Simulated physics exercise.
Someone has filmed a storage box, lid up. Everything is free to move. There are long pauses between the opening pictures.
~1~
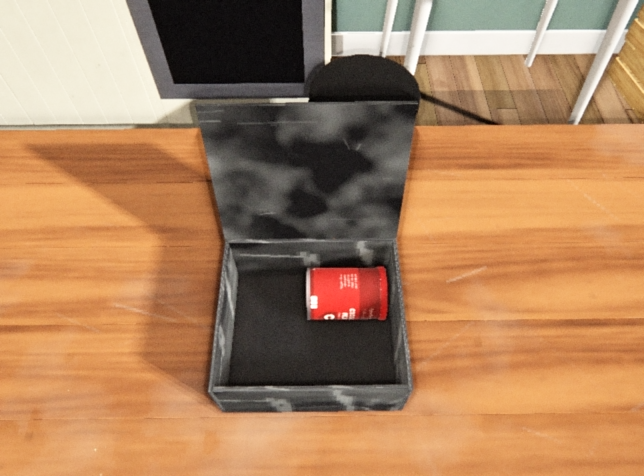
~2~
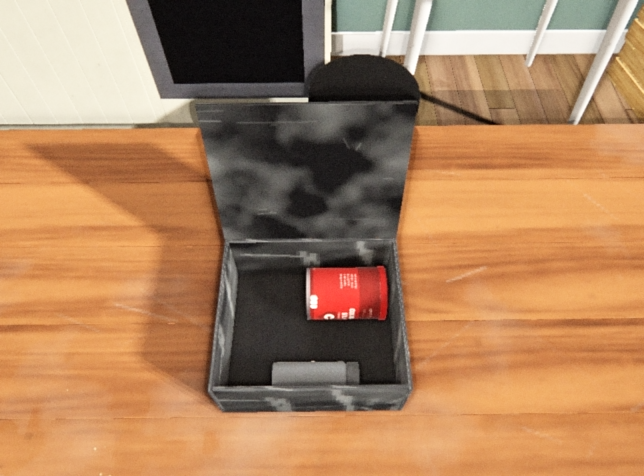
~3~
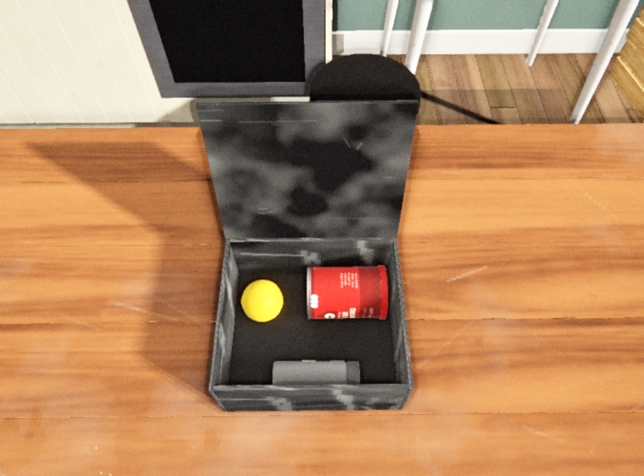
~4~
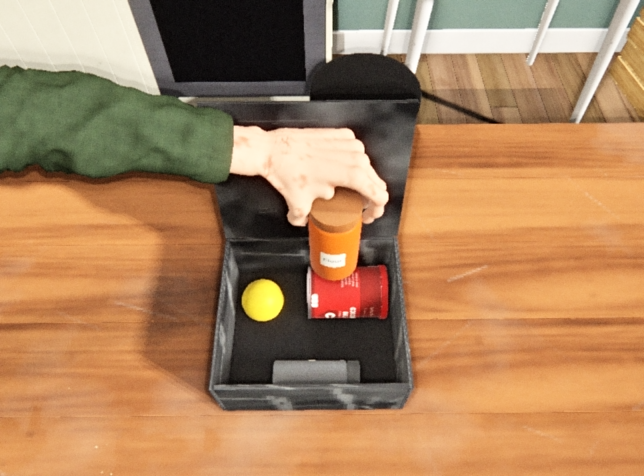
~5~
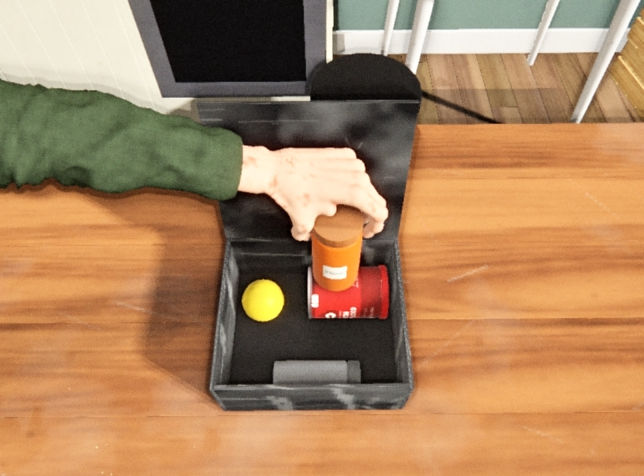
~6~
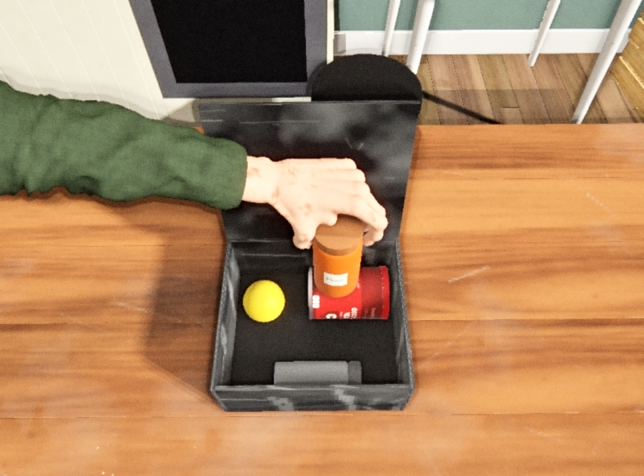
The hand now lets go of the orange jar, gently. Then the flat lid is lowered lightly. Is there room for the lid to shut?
It is held up.
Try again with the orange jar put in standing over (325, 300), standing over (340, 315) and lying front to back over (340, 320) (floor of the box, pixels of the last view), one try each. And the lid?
First, it is held up; second, it will not close; third, it is held up.
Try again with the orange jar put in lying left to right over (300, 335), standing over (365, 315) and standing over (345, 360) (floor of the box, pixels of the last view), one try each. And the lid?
First try: It sits on the rim; second try: It closes; third try: It stays ajar.
Then, 1.30 s on from there, lid 85° above the rim; orange jar turned 13° from how it was put near (337, 244).
Then, 2.00 s on from there, lid 65° above the rim; orange jar turned 8° from how it was put near (337, 268).
Then, 2.20 s on from there, lid 43° above the rim; orange jar turned 41° from how it was put near (338, 309).
Then, 2.30 s on from there, lid 29° above the rim; orange jar turned 55° from how it was put near (338, 344); red tin shifted a little.
In the end, lid 18° above the rim; toppled in the box, orange jar; the other 3 unmoved. At the end, from the last picture's camera, orange jar near (338, 347).
